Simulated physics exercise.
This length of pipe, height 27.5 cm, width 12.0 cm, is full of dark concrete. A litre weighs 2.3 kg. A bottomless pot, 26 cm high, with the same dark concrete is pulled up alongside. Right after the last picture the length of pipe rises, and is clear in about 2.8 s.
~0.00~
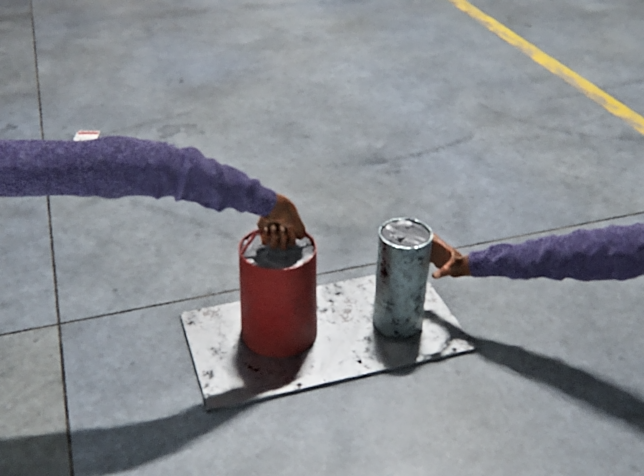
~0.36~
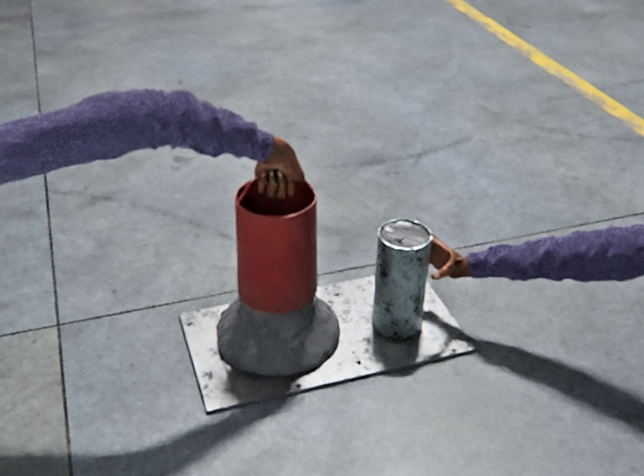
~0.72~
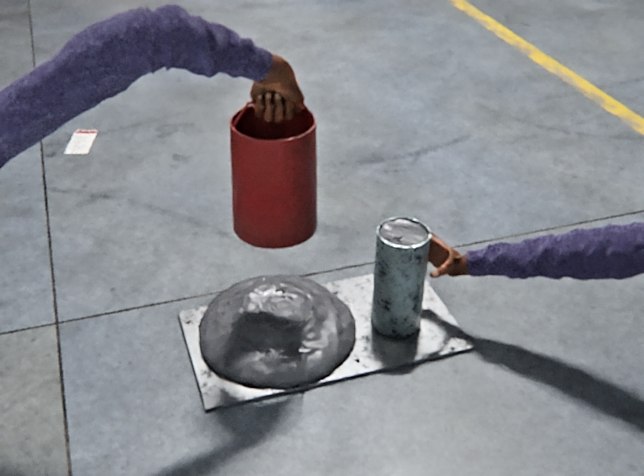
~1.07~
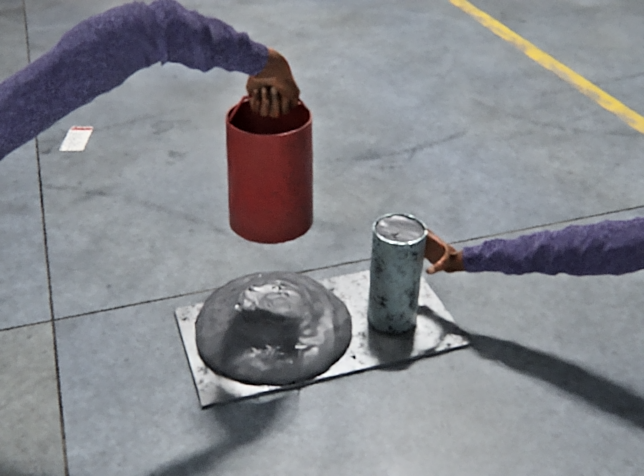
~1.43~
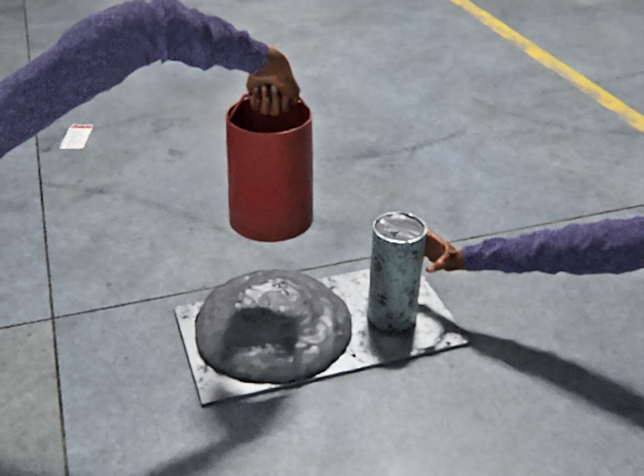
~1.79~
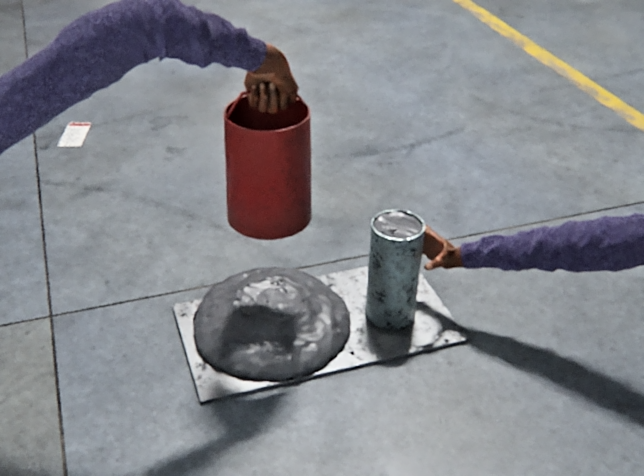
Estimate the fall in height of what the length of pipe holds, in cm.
Some 17 cm.
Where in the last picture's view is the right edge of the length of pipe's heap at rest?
Around (445, 317).
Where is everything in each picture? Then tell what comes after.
In the first picture, middle of the pot's mouth at (278, 248), still down; middle of the length of pipe's top at (406, 234), not yet moved.
In the second picture, middle of the pot's mouth at (276, 196), raised 14 cm; middle of the length of pipe's top at (405, 235), not yet moved.
In the third picture, middle of the pot's mouth at (273, 122), raised 32 cm; the heap from the pot 7.9 cm high and 40 cm wide, top at (277, 308); middle of the length of pipe's top at (404, 233), not yet moved.
In the fourth picture, middle of the pot's mouth at (269, 117), raised 33 cm; the heap from the pot 7.8 cm high and 40 cm wide, top at (273, 305); middle of the length of pipe's top at (400, 229), not yet moved.
In the fifth picture, middle of the pot's mouth at (269, 115), raised 33 cm; the heap from the pot 7.8 cm high and 40 cm wide, top at (273, 303); middle of the length of pipe's top at (400, 228), not yet moved.
In the sixth picture, middle of the pot's mouth at (267, 112), raised 33 cm; the heap from the pot 7.8 cm high and 40 cm wide, top at (272, 301); middle of the length of pipe's top at (398, 225), not yet moved.
By 2.5 s, the length of pipe is up 6.6 cm; the dark concrete has come down 7.3 cm to 20 cm and is 23 cm wide.
By 3.2 s, the length of pipe is up 17 cm; the dark concrete has come down 17 cm to 10 cm and is 28 cm wide.
By 3.9 s, the length of pipe is up 28 cm; the dark concrete has come down 17 cm to 10 cm and is 28 cm wide.
By 4.7 s, the length of pipe is clear; the dark concrete has come down 17 cm to 10 cm and is 28 cm wide.
By 5.3 s, at rest, the length of pipe is clear; the dark concrete has come down 17 cm to 10 cm and is 28 cm wide.
